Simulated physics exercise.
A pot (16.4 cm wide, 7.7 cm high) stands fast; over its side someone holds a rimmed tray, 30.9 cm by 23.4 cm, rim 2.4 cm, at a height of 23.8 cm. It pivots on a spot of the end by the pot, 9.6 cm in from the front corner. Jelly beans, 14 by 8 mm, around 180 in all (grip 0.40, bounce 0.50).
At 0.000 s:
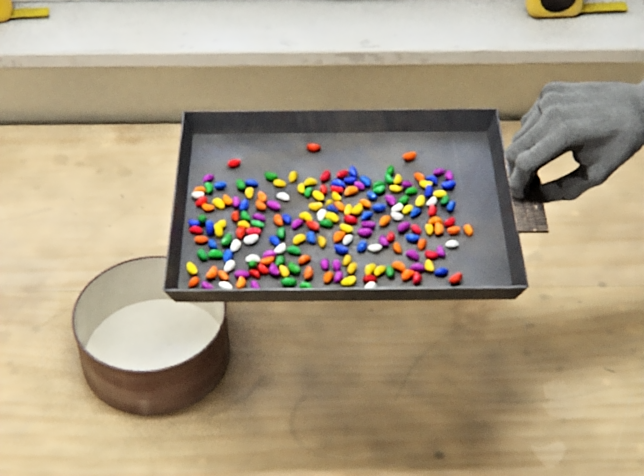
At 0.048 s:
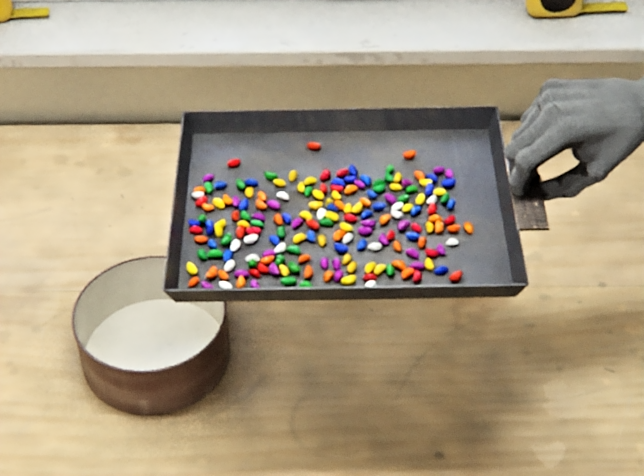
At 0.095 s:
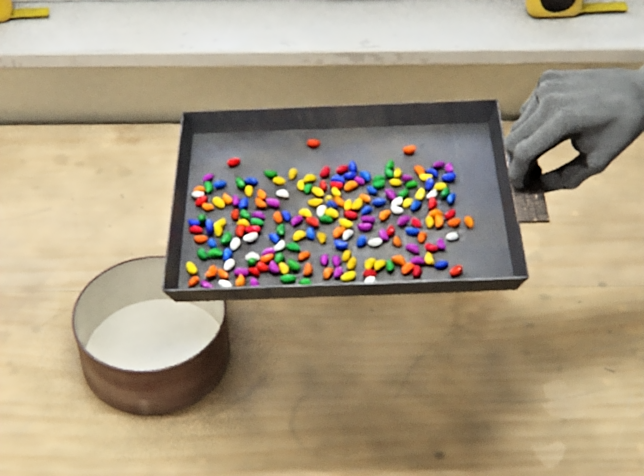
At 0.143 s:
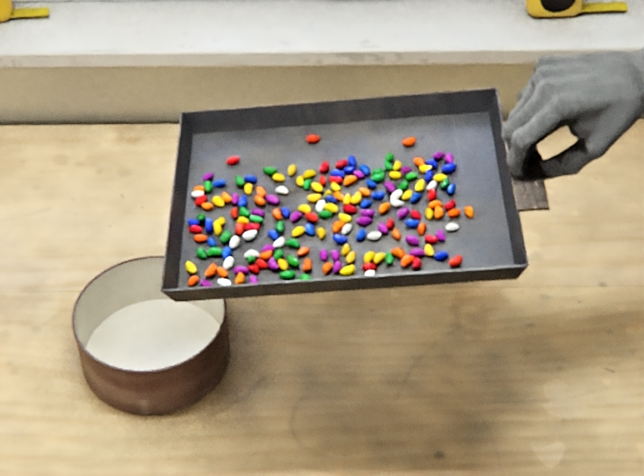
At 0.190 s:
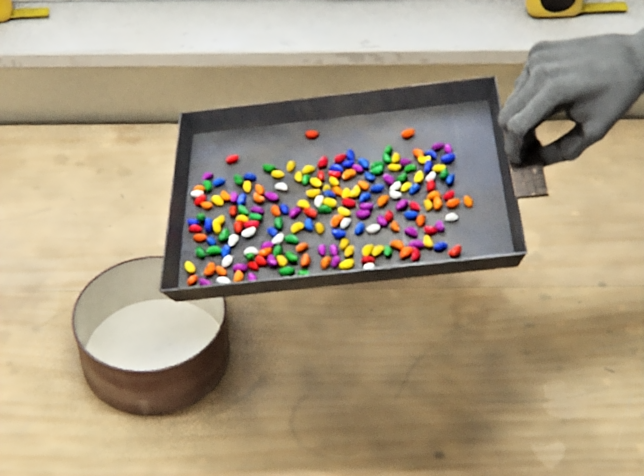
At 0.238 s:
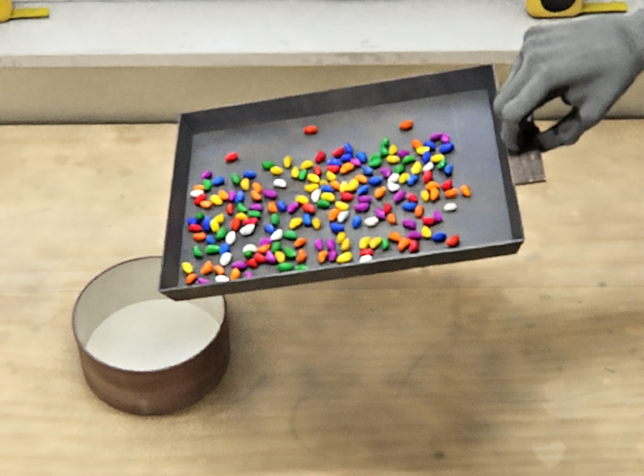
A dark rimmed tray scattered with small, many-coloured jelly beans starts out level, then tilts gradually as a grey hand at the right raises that end, its left end staying nearly in place. Below left, a round brown pot with a pale inside stands on a light wooden surface, with yellow objects along the back ledge. Seen from above by a still camera, the beans ride with the tray, barely shifting across it.
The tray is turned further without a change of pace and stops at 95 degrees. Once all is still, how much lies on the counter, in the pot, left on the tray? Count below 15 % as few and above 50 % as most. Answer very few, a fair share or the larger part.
On the counter: A fair share; in the pot: The larger part; left on the tray: Very few.
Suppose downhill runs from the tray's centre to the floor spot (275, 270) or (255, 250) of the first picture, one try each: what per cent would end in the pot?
Some 0 and 0 per cent.
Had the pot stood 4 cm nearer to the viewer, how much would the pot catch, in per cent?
Then about 65 per cent.
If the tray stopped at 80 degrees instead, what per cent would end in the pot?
It would be near 50 per cent.
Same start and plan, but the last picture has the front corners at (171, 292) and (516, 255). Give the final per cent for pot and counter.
Pot 0, counter 100.
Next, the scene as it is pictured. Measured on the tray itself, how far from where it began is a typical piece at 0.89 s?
About 11 cm.
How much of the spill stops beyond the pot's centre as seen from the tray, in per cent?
Roughly 80 per cent.
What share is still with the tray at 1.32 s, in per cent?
Some 85 per cent of the load.
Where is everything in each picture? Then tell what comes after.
Tray tilt 0 degrees, front corners at (173, 284) and (518, 280); middle of the pieces at (327, 223); pot at (149, 311), in the first picture.
Tray tilt 1 degrees, front corners at (173, 284) and (518, 278); middle of the pieces at (326, 222), in the second picture.
Tray tilt 2 degrees, front corners at (172, 283) and (518, 271); middle of the pieces at (326, 219), in the third picture.
Tray tilt 5 degrees, front corners at (171, 283) and (518, 259), lowest corner left back; middle of the pieces at (325, 214), in the fourth picture.
Tray tilt 8 degrees, front corners at (169, 283) and (516, 247), lowest corner left back; middle of the pieces at (324, 209), in the fifth picture.
Tray tilt 11 degrees, front corners at (168, 283) and (514, 234), lowest corner left back; middle of the pieces at (323, 204); pot at (149, 311). Its pace works out near 60 degrees a second, in the sixth picture.
After 0.89 s, tilt 50 degrees; the tray holds 100 %, the pot 0 %.
Then, at 1.32 s, tilt 77 degrees; the tray holds 85 %, the pot 0 %.
Then, at 1.83 s, tilt 95 degrees; the tray holds 0 %, the pot 50 %.
By 3.2 s all is still; counter 40 %, pot 60 %, tray 0 %.
